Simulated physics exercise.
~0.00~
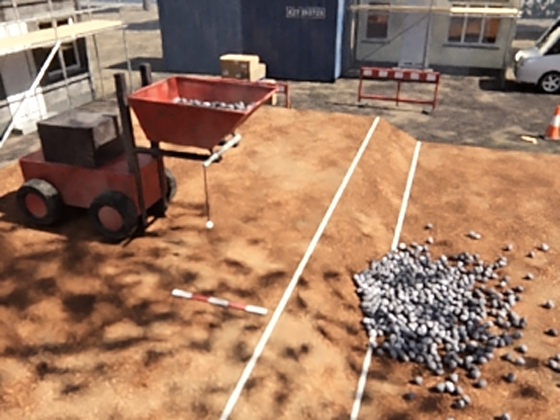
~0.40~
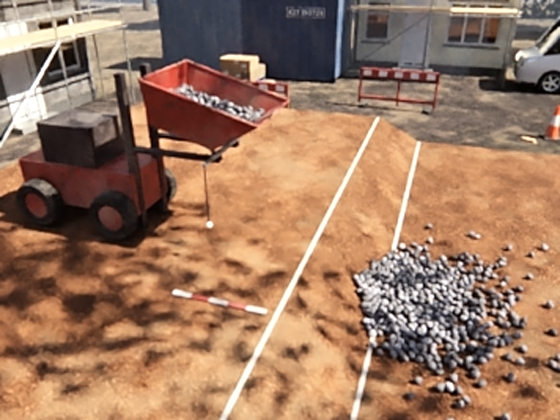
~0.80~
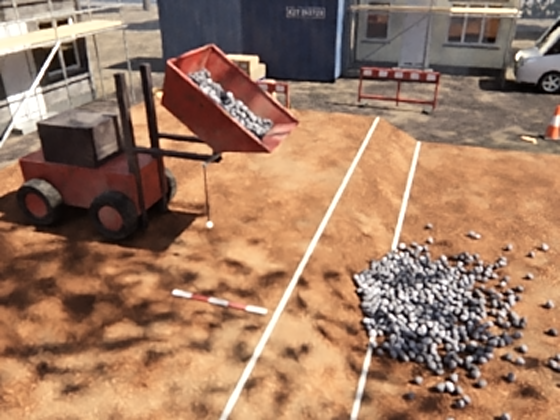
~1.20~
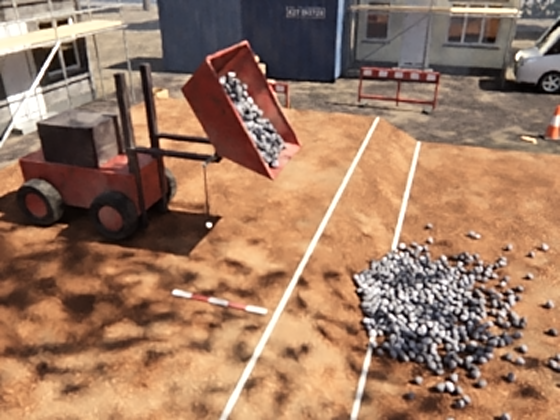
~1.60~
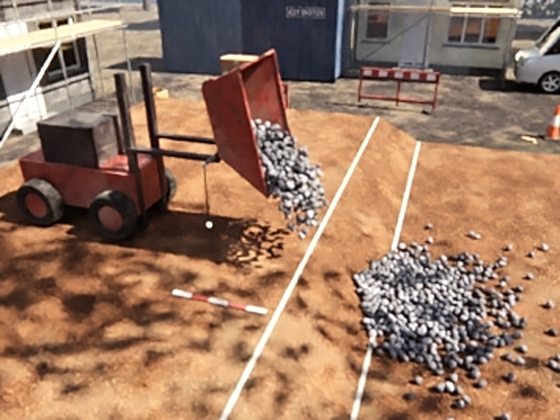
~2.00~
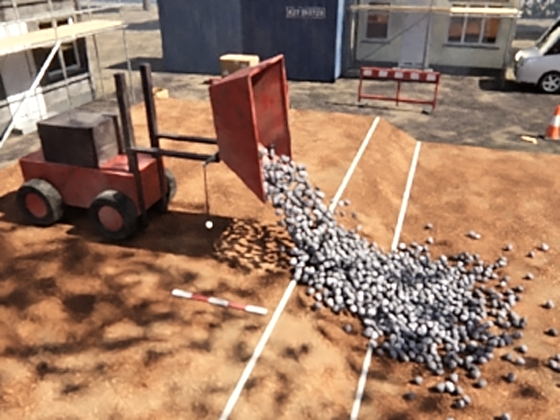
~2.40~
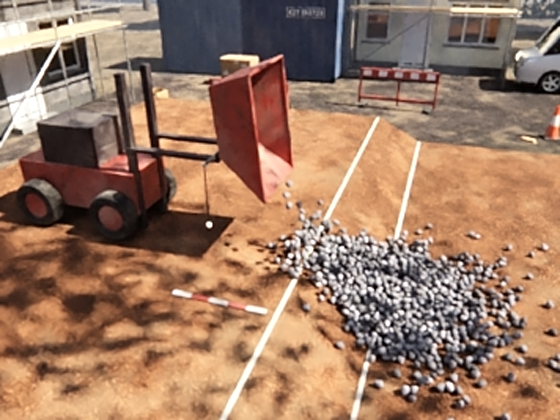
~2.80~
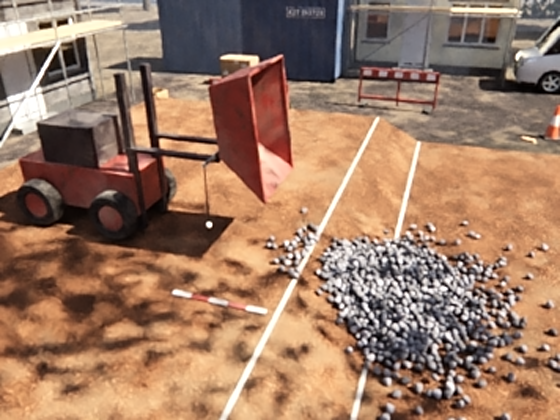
A sunlit building yard of orange-brown earth is seen from above and to the side, with a dark blue container, pale buildings and a red-and-white barrier behind. At left, a red fork truck holds a red skip of grey stones, while an earlier heap lies at right beyond two white lines marking a bank. The skip tips steadily to the right, and the stones slide to its lower edge. They pour out in a thick stream, spreading down the bank into the heap. The skip stops steeply tilted and empty, leaving one broad, merged pile with some stones still across the lines.
